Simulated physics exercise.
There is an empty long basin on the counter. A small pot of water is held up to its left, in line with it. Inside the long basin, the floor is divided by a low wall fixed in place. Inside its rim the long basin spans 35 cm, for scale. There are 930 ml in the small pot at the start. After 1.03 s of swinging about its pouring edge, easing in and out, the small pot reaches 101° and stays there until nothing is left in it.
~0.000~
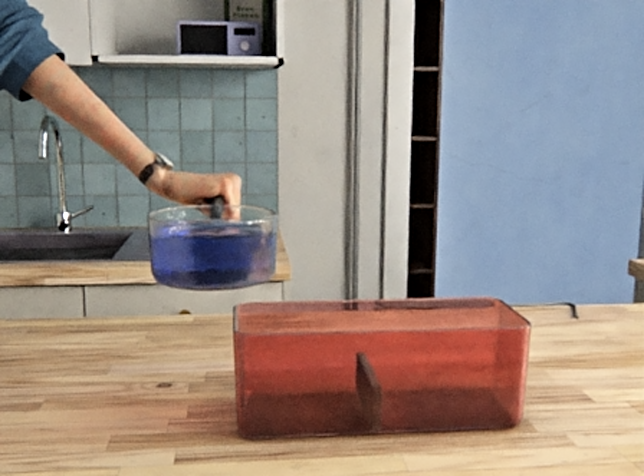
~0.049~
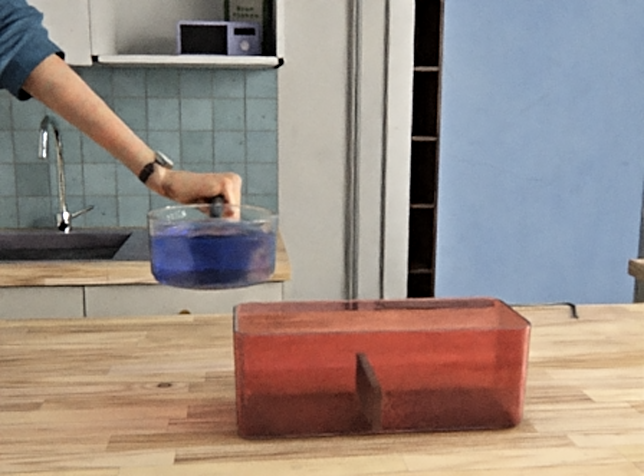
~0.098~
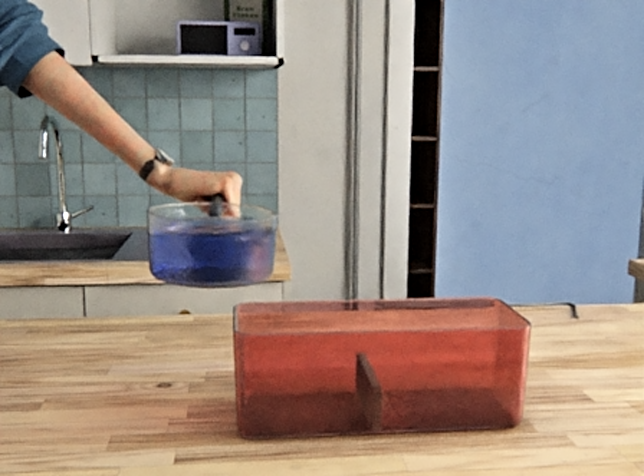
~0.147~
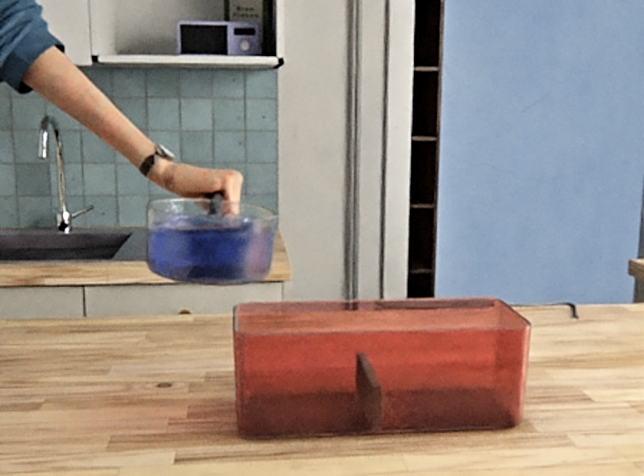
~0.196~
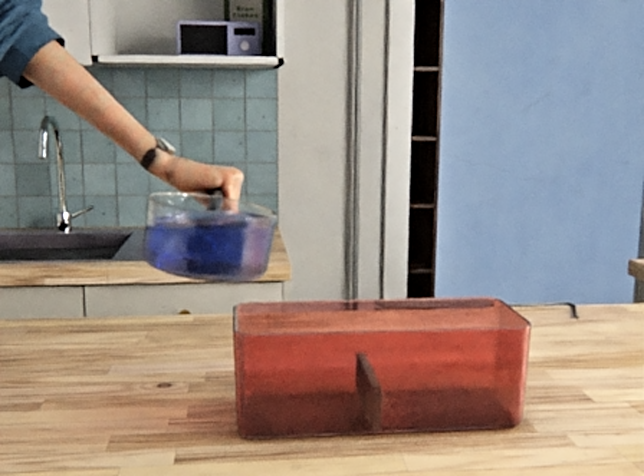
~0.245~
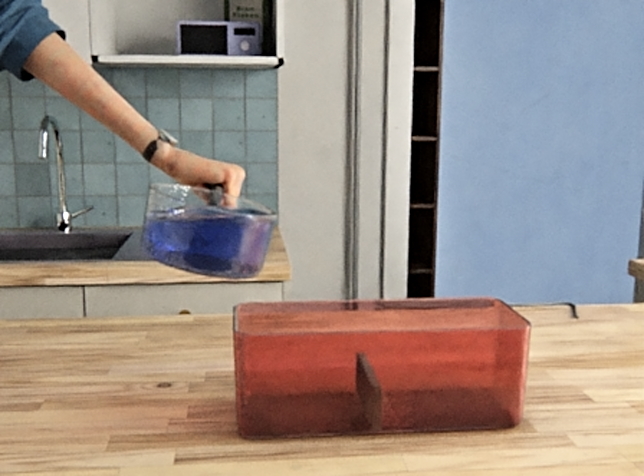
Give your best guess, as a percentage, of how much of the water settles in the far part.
I would say 57 per cent of it settles there.
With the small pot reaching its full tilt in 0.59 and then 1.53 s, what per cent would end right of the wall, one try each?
Try 1: 55 %; try 2: 40 %.
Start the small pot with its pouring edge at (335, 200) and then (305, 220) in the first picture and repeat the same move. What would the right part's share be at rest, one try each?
Try 1: Approx. 95 %; try 2: Approx. 90 %.
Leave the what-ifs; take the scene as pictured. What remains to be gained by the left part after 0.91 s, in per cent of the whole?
I'd say near 20 percent.
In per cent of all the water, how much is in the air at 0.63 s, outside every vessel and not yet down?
It comes to roughly 34 per cent.
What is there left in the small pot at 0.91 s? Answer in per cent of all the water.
Near 12 in a hundred.
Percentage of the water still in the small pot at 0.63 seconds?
I reckon about 62 in a hundred is still held.
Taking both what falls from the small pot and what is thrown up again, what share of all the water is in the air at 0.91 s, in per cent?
It comes to some 18 percent of the total.
By 0.63 s the tilt is 68° and 61 per cent is still to pour, 6 is left of the wall and 0 right of it.
By 0.91 s the tilt is 98° and 12 per cent is still to pour, 22 is left of the wall and 48 right of it.
By 1.21 s the tilt is 101° and 1 per cent is still to pour, 39 is left of the wall and 56 right of it.
By 1.53 s the tilt is 101° and 0 per cent is still to pour, 42 is left of the wall and 57 right of it.
At rest 41 per cent lies left of the wall, 57 right of it and 1 outside.
